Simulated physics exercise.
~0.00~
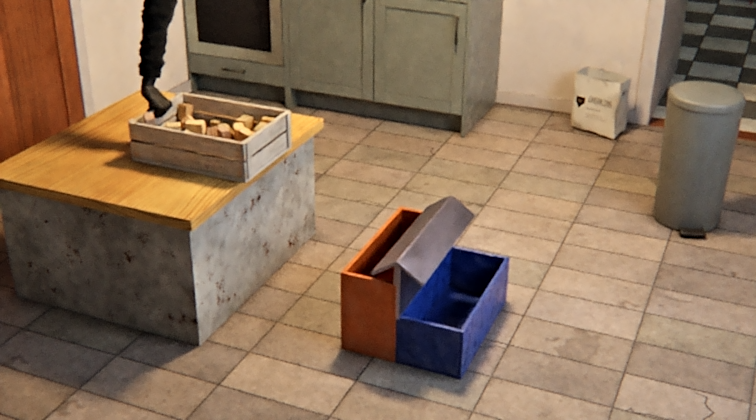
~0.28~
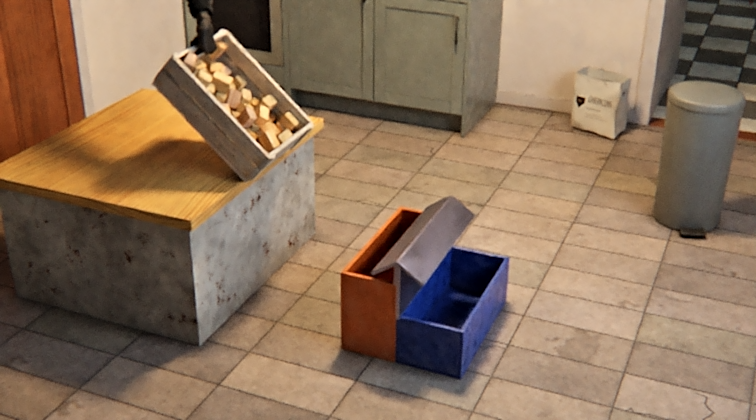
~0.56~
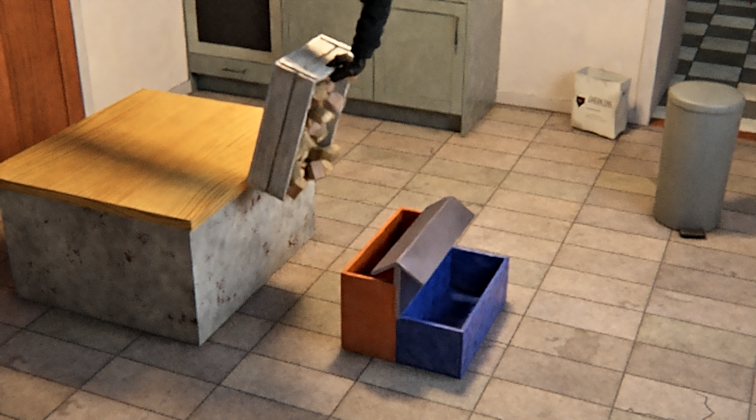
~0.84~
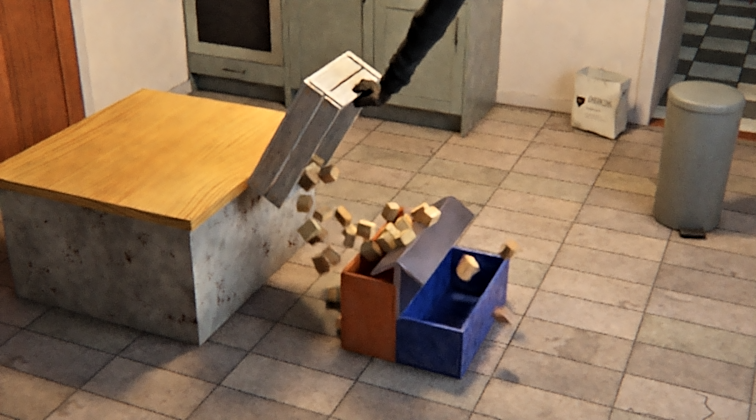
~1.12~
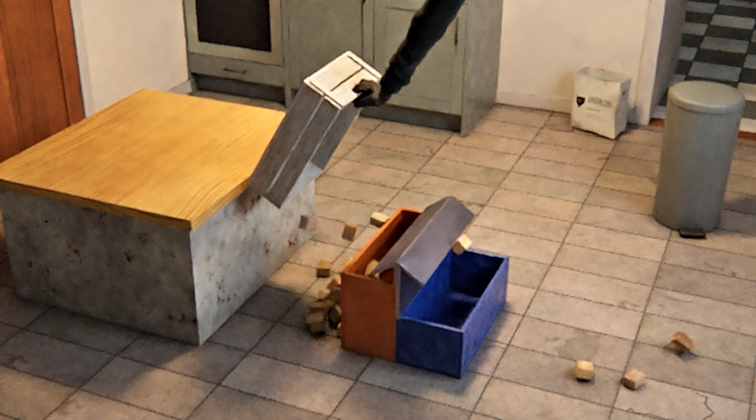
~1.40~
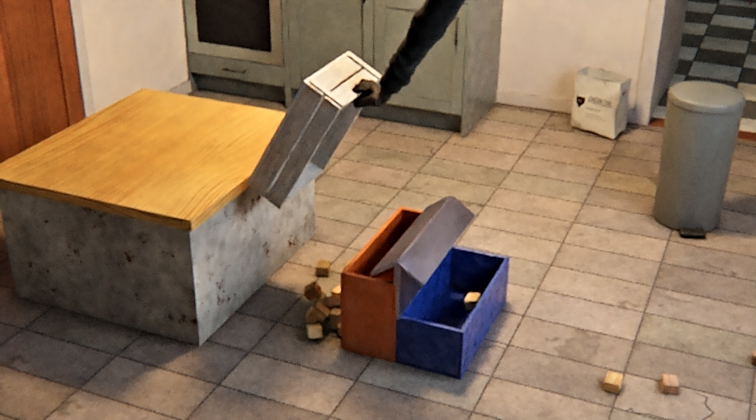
Wooden blocks spilling from a white crate tipped by a black-gloved hand, many piling beside an orange tote, one in the blue trough.
